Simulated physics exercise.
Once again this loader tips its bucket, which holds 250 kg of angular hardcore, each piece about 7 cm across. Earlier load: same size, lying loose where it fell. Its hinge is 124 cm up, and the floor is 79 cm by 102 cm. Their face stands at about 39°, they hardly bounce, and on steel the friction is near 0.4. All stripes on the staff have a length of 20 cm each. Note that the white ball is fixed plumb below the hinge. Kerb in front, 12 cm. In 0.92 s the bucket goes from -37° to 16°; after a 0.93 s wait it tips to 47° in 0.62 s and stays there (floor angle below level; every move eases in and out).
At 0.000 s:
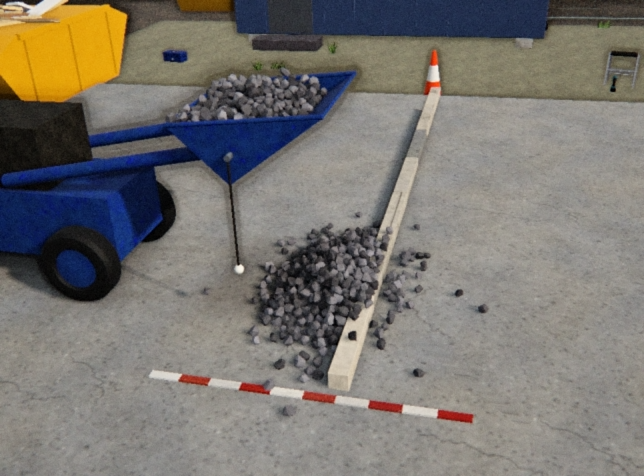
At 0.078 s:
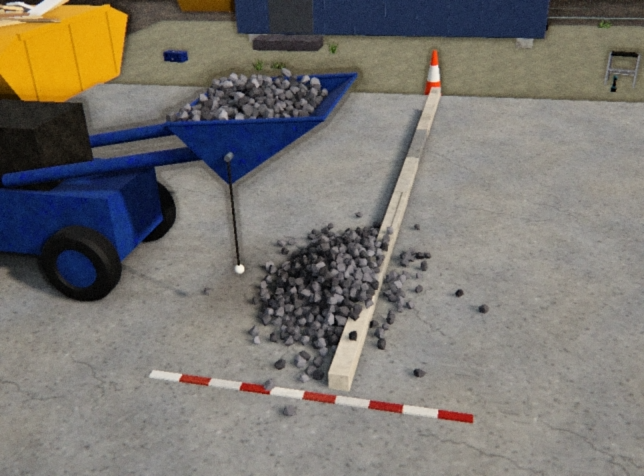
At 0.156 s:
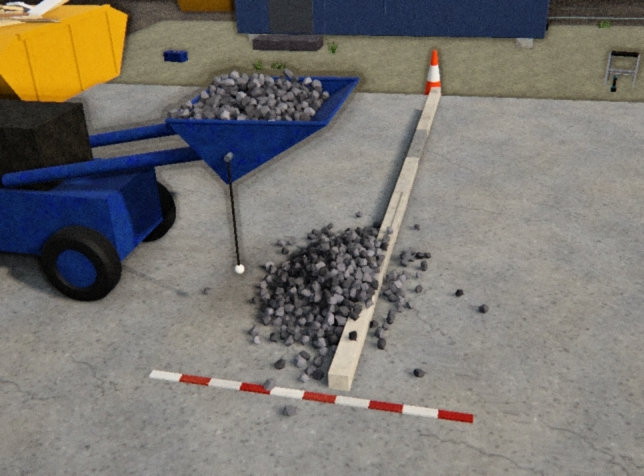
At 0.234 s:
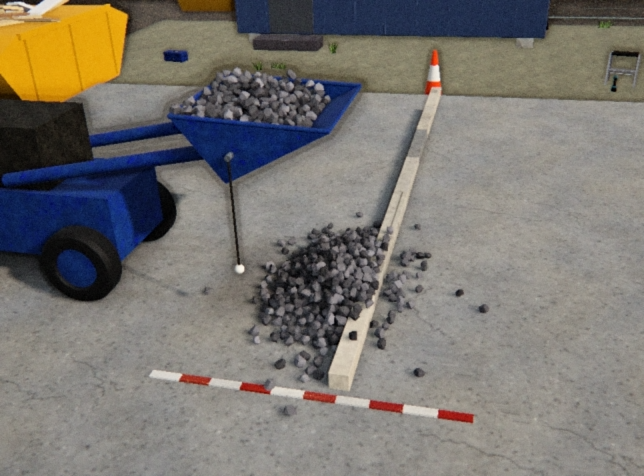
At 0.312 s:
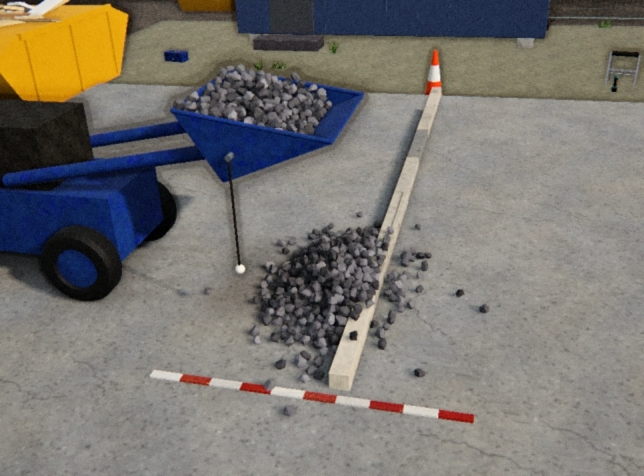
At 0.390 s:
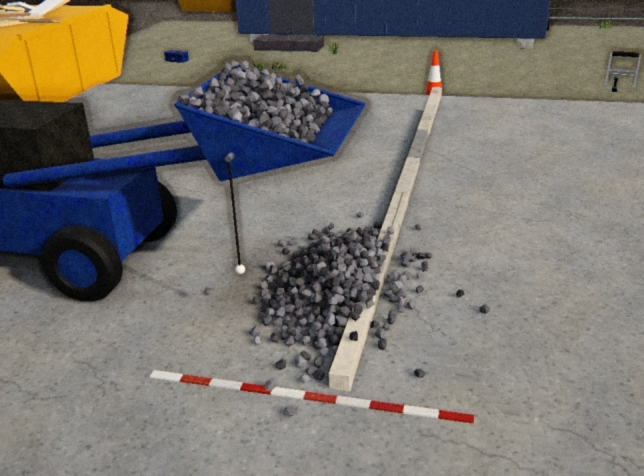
To begin with, a blue loader holds a bucket of grey stones tilted back above a loose pile lying against a pale kerb, behind a red-and-white staff. The bucket then slowly rotates forward, its front lip dipping and its load shifting slightly inside, while the pile below stays still.
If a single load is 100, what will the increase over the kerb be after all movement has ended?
The increase will be around 41 per cent.
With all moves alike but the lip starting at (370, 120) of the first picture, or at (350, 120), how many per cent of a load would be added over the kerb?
Some 90 percent first and 75 percent second.
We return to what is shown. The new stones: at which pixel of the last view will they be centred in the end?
Around (364, 274).
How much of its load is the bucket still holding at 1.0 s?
Close to 100 per cent of the load.
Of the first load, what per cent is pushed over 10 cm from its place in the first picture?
Roughly 5 percent.
After 0.7 s the floor is at 8°; in per cent of one load, 100 in the bucket, 95 on this side of the kerb, 5 over the kerb; the foremost stones are at (433, 294).
After 1.0 s the floor is at 16°; in per cent of one load, 100 in the bucket, 95 on this side of the kerb, 5 over the kerb; the foremost stones are at (433, 294).
After 2.9 s the floor is at 47°; in per cent of one load, 0 in the bucket, 165 on this side of the kerb, 35 over the kerb; the foremost stones are at (474, 302).
After 5.4 s the floor is at 47°; in per cent of one load, 0 in the bucket, 154 on this side of the kerb, 46 over the kerb; the foremost stones are at (484, 305). Net gain over the kerb, 41.
